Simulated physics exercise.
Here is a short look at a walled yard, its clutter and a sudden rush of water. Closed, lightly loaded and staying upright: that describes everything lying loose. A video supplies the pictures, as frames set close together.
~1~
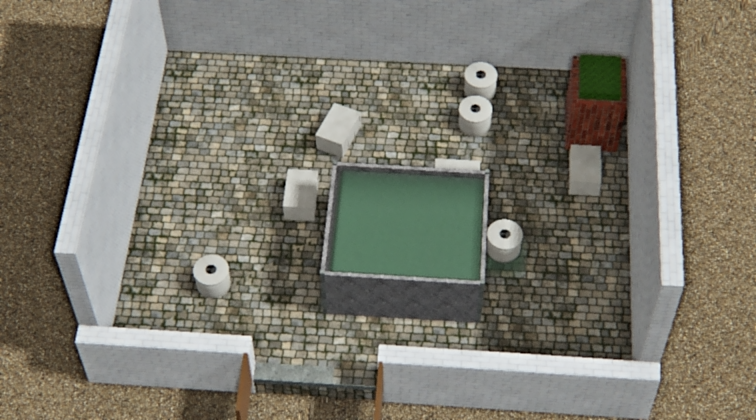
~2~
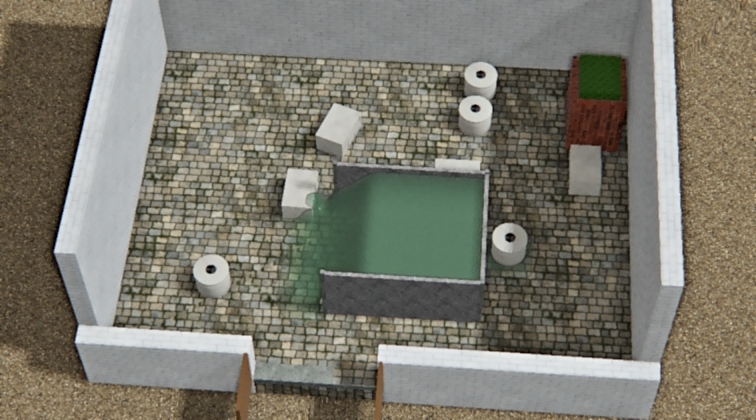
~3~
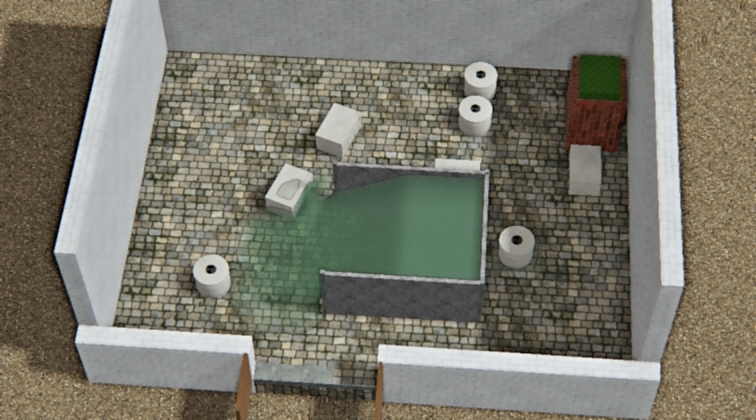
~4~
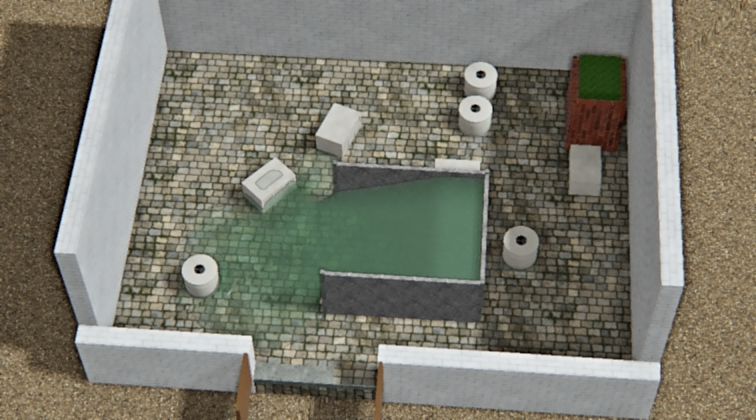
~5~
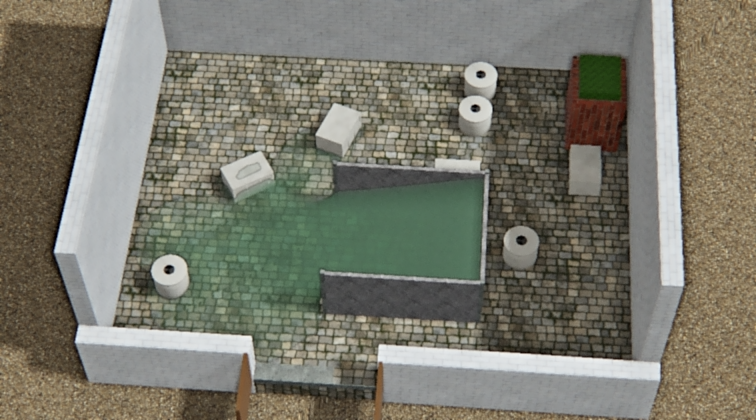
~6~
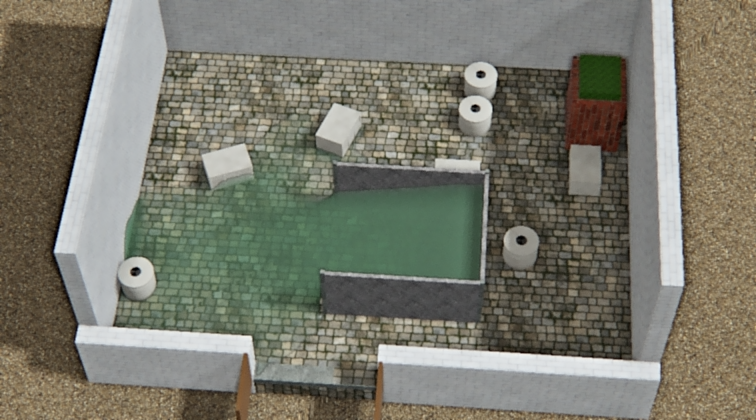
Green water pours leftward from an open-sided tank, pushing a white crate and then a tub left.
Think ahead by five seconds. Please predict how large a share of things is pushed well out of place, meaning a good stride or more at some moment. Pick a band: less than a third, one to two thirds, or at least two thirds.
The fraction is one to two thirds of them.
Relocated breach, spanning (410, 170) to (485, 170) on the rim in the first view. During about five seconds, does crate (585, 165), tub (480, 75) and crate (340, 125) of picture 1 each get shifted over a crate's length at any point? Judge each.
The first: Went past that; the second: Went past that; the third: Fell short.
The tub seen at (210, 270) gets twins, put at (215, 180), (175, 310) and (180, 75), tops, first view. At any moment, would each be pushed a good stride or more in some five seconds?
Item by item: Goes the distance, goes the distance, goes the distance.
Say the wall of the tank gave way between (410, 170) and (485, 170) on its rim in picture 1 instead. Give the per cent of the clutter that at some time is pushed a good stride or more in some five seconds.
My figure is about 50 %.
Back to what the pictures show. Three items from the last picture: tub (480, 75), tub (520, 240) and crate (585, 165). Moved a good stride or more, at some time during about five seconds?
Per object, same order: The full distance / less than that / less than that.
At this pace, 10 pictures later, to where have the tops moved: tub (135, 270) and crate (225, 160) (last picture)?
Look around pixels (166, 298) and (217, 46).
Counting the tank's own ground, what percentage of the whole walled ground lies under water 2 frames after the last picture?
Roughly 40 in a hundred.
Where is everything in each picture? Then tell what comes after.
A crate at (301, 188) rests on the ground; a tub at (211, 270) rests on the ground; 0 of 8 have shifted, in the first picture.
A crate at (300, 188), on the bottom; a tub at (211, 270) rests on the ground; 1 of 8 have shifted, in the second picture.
A crate at (289, 185), on the bottom, close to its start; a tub at (211, 270), on the bottom; 2 of 8 have shifted, in the third picture.
A crate at (269, 179), on the bottom, a stride from its start; a tub at (200, 270), on the bottom, close to its start; 3 of 8 have shifted, in the fourth picture.
A crate at (247, 170), on the bottom, a stride from its start; a tub at (169, 270), on the bottom, a stride from its start; 3 of 8 have shifted, in the fifth picture.
A crate at (227, 160) rests on the ground, a stride from its start; a tub at (136, 272), on the bottom, a stride from its start; 3 of 8 have shifted, in the sixth picture.
A moment on, 2 of 8 are well off their spots; 1 afloat.
Next, 2 of 8 are well off their spots; 1 afloat.
Later, 2 of 8 are well off their spots; 1 afloat.
In the end, 4 of 8 are well off their spots, and 4 have been at some point; 2 afloat.
